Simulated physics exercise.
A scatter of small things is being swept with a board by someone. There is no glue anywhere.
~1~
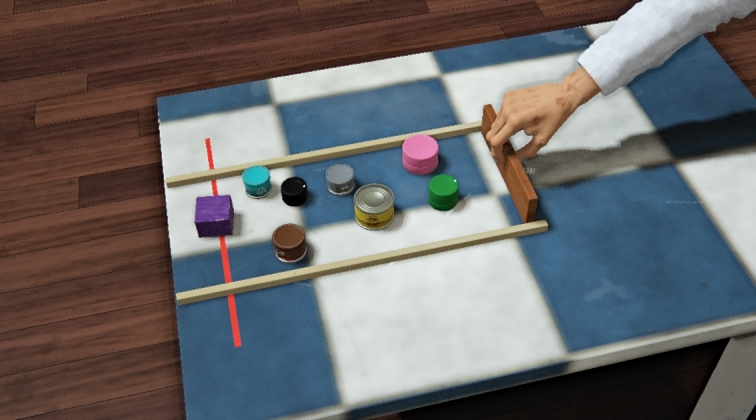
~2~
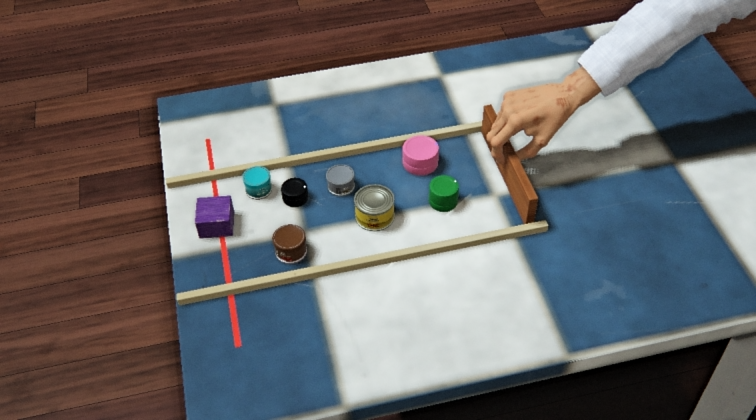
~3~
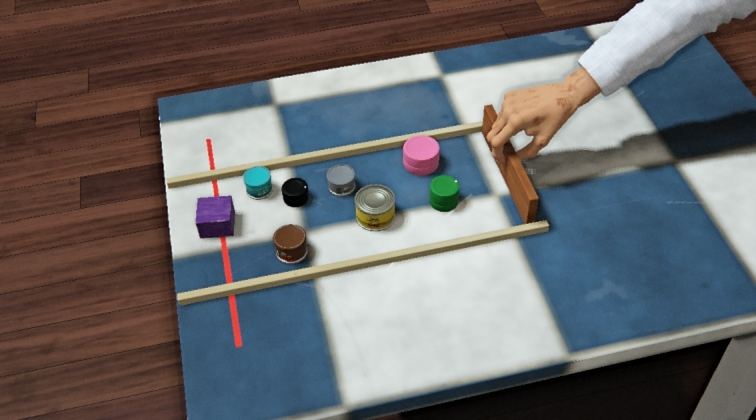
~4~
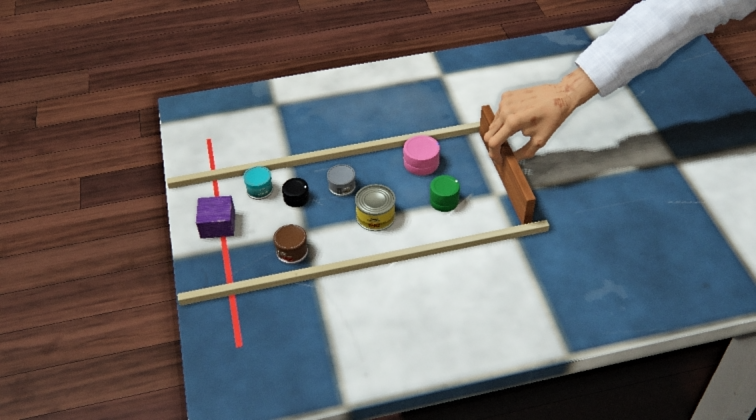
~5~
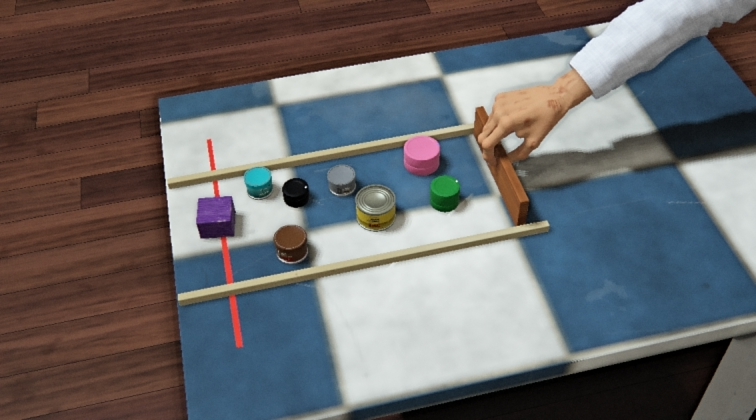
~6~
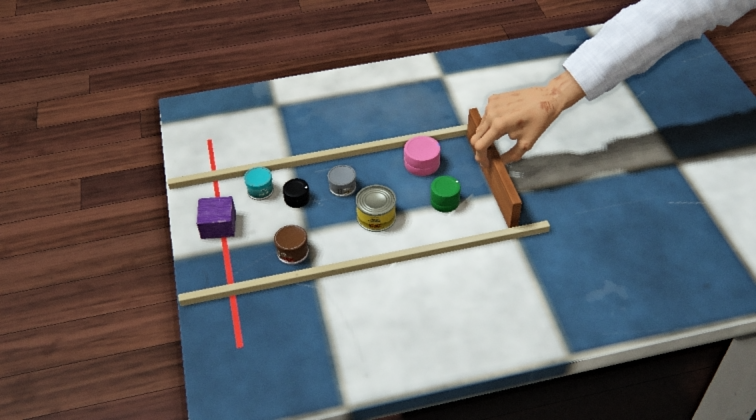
At the start, a hand holds a wooden board upright at the right end of two pale rails on a checked surface, with small tins, lids and a purple block scattered between them. The board stays nearly still, then the hand slides it slightly left, while the objects remain in place, untouched.
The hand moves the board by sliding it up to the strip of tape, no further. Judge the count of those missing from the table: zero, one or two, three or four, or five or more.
My judgement: One or two.
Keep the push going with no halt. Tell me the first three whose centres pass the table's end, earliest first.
The order is the purple block, the turquoise tin, then the yellow pot.
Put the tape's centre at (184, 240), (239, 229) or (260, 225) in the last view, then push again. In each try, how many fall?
In order, 8, 1 and 0.
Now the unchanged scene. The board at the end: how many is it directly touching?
It's 4.
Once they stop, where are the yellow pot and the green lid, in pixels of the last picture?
Taking them in turn, first comes (177, 258), then (209, 241).
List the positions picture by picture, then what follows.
In the first picture, purple block (215, 216); turquoise tin (257, 182); brown tin (290, 243); board (508, 163); tape (221, 231).
In the second picture, turquoise tin (258, 183); board (508, 163).
In the third picture, brown tin (291, 244); grey pot (341, 180).
In the fourth picture, purple block (216, 217); pink lid (422, 155).
In the fifth picture, turquoise tin (259, 183); green lid (445, 194).
In the sixth picture, purple block (217, 218); turquoise tin (259, 184); brown tin (292, 245); board (493, 167); tape (223, 232).
Soon after, none off yet; purple block at rest near (217, 218); turquoise tin at rest near (259, 184); brown tin at rest near (292, 245).
After that, none off yet; purple block at rest near (217, 218); turquoise tin at rest near (259, 184); brown tin displaced a little near (278, 252).
And then, none off yet; purple block displaced about its own width near (189, 221); turquoise tin displaced well along near (207, 189); brown tin displaced about its own width near (254, 259).
In the end, the number that fall off is one or two; gone, purple block.
